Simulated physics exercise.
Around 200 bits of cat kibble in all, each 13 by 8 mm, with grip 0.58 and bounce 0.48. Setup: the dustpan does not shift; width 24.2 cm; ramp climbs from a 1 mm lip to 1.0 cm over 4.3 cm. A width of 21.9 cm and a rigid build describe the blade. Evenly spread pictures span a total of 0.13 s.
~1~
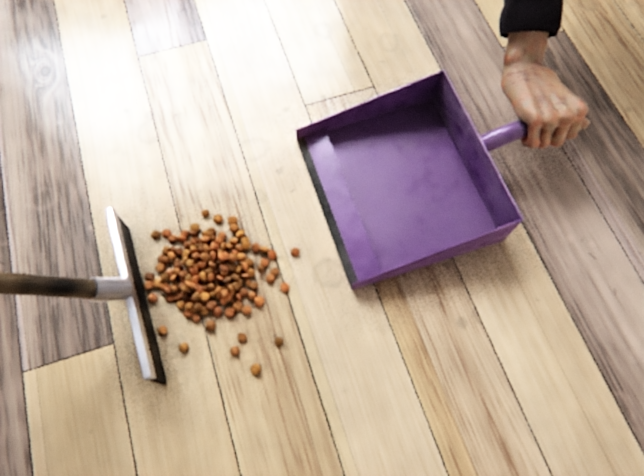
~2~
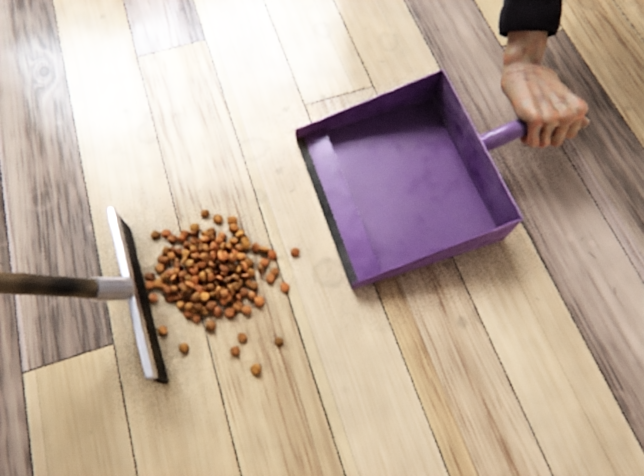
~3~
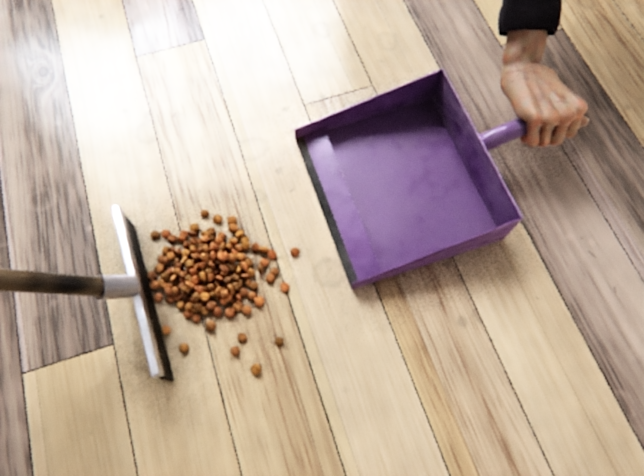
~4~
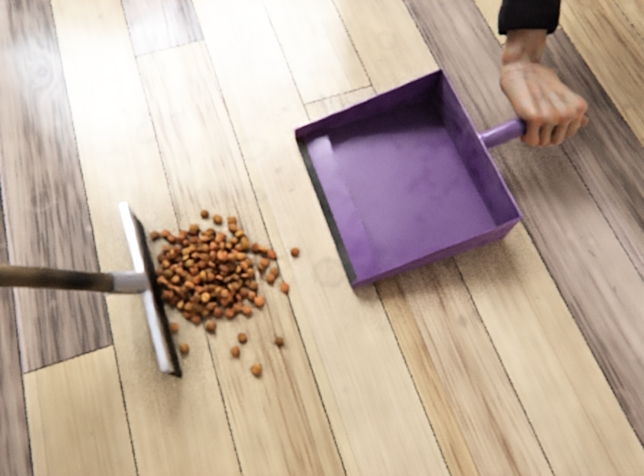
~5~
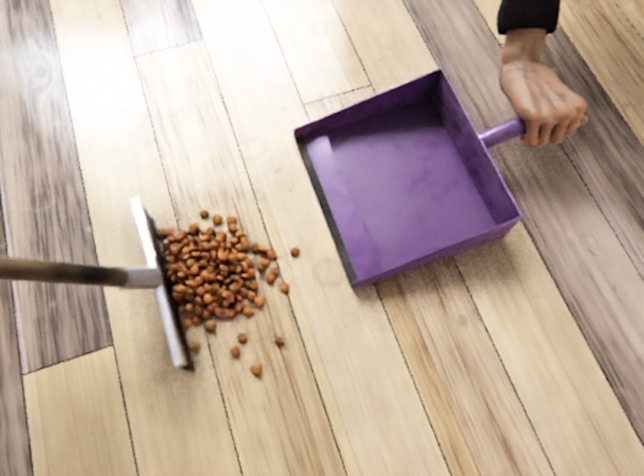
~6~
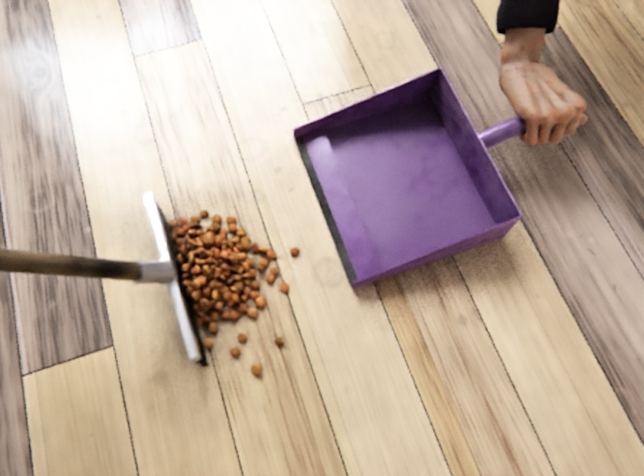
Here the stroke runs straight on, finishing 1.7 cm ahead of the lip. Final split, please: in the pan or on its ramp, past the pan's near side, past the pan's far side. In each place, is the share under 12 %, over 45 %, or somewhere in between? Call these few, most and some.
I would put it this way: Pan most, near side few, far side few.
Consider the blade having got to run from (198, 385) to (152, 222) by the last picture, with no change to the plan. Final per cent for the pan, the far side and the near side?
You'd see pan at 20, far at 0 and near at 30.
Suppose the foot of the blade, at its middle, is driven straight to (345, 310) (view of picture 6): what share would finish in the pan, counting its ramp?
That comes to near 30 percent.
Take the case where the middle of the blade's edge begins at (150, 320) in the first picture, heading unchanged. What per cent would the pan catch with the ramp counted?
Roughly 50 percent would end up there.
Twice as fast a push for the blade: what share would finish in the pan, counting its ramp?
It would come to roughly 80 percent.
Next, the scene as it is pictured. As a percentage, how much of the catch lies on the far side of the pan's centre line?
Share: Approx. 30 %.
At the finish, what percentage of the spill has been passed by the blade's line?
Estimate: Around 5 %.
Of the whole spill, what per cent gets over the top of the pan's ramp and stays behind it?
About 15 %.
Then, 0.14 s after the last picture, middle of the blade 11 cm from the lip; 0 % over the lip, far side 0 %, near side 5 %.
Then, 0.24 s after the last picture, middle of the blade 4 cm from the lip; 15 % over the lip, far side 0 %, near side 5 %.
Then, 0.47 s after the last picture, middle of the blade 2 cm from the lip; 60 % over the lip, far side 0 %, near side 5 %.
In the end, pan 60 %, near side 5 %, far side 0 %, in front of the lip or behind the blade 35 %.
